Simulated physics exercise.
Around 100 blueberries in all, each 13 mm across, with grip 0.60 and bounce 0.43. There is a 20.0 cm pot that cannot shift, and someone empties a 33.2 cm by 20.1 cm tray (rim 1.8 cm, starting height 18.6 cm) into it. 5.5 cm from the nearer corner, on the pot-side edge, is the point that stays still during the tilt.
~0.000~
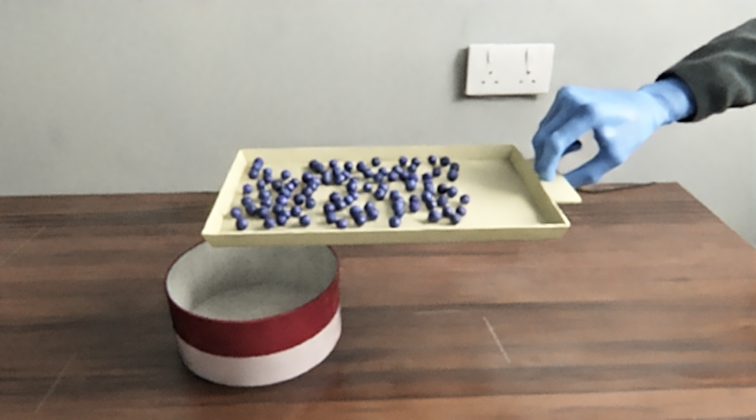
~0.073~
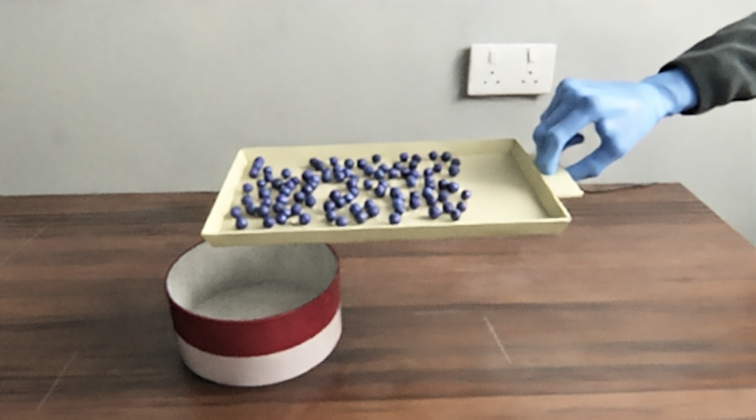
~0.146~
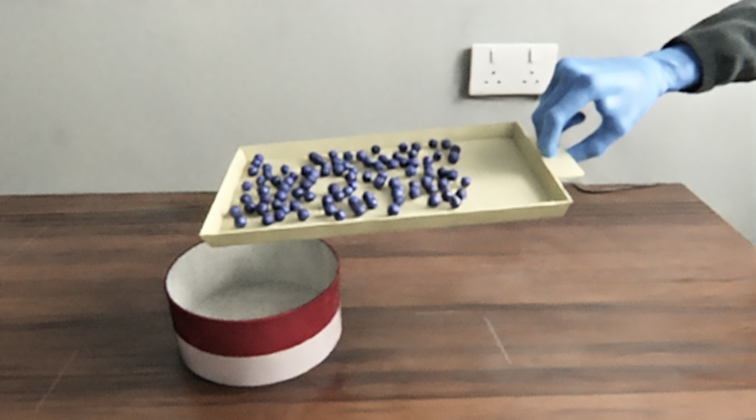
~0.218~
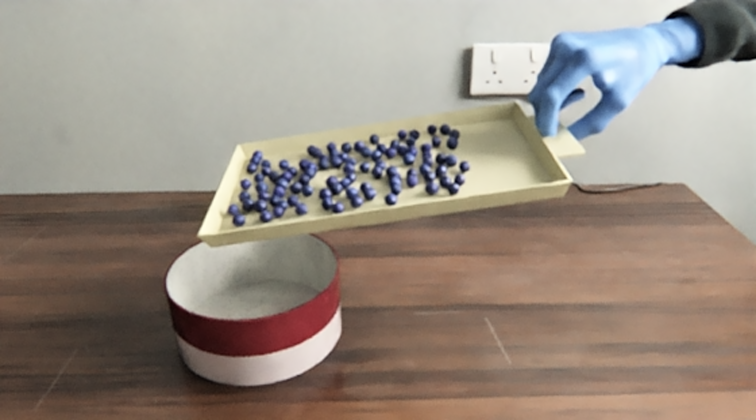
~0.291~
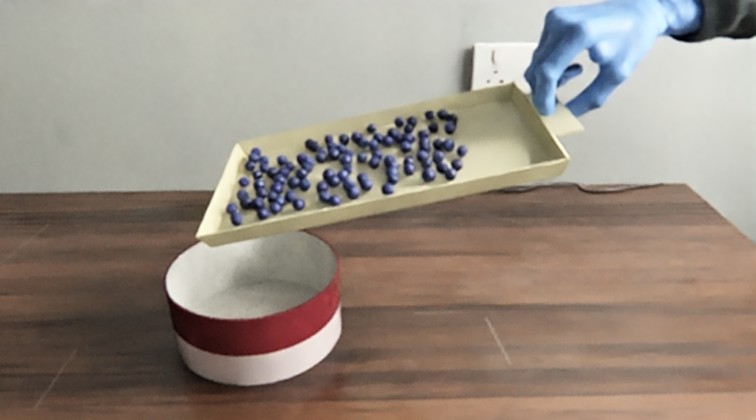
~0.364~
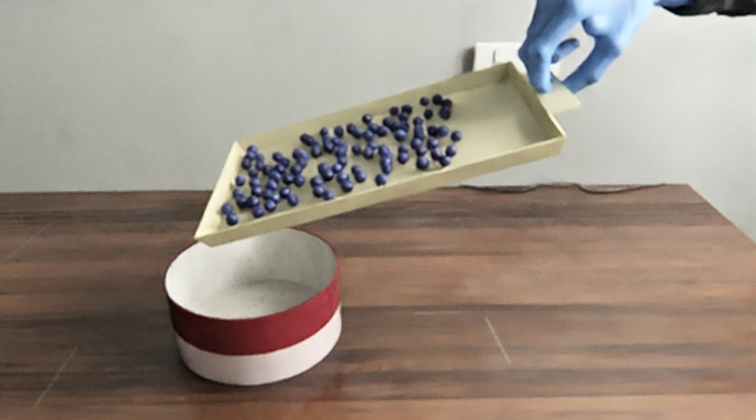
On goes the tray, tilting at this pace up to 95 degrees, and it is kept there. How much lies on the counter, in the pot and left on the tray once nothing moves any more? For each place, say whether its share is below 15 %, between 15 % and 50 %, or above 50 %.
Counter: The main share; pot: A notable amount; tray: A slight amount.
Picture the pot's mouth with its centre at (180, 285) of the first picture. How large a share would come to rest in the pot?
About 90 per cent.
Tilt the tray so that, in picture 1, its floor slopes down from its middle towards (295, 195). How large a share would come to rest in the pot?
75 %.
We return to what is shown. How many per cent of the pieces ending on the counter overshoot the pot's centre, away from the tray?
It comes to near 90 percent.
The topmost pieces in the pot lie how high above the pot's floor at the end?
Top level: Approx. 2.0 cm.
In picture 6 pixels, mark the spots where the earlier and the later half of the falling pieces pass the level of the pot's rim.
(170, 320) or so first, later (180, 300).
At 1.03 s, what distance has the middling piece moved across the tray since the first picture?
By then it sits near 9 cm from where it began.
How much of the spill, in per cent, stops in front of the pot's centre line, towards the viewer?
90 %.
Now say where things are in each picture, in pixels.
The first picture shows tray tilt 0 degrees, front corners at (210, 230) and (561, 222); middle of the pieces at (351, 187); pot at (254, 268).
The second picture shows tray tilt 1 degrees, front corners at (210, 230) and (562, 216); middle of the pieces at (352, 185).
The third picture shows tray tilt 5 degrees, front corners at (208, 231) and (563, 199), lowest corner left front; middle of the pieces at (350, 177).
The fourth picture shows tray tilt 9 degrees, front corners at (206, 231) and (563, 178), lowest corner left front; middle of the pieces at (349, 169).
The fifth picture shows tray tilt 13 degrees, front corners at (204, 232) and (560, 157), lowest corner left front; middle of the pieces at (346, 161).
The sixth picture shows tray tilt 17 degrees, front corners at (202, 232) and (557, 136), lowest corner left front; middle of the pieces at (340, 153); pot at (253, 267). Its pace works out near 55 degrees a second.
Then, at 1.03 s, tilt 53 degrees; the tray holds 100 %, the pot 0 %.
After 1.48 s, tilt 78 degrees; the tray holds 95 %, the pot 5 %.
After 2.00 s, tilt 95 degrees; the tray holds 0 %, the pot 30 %.
By 2.8 s all is still; counter 65 %, pot 35 %, tray 0 %.
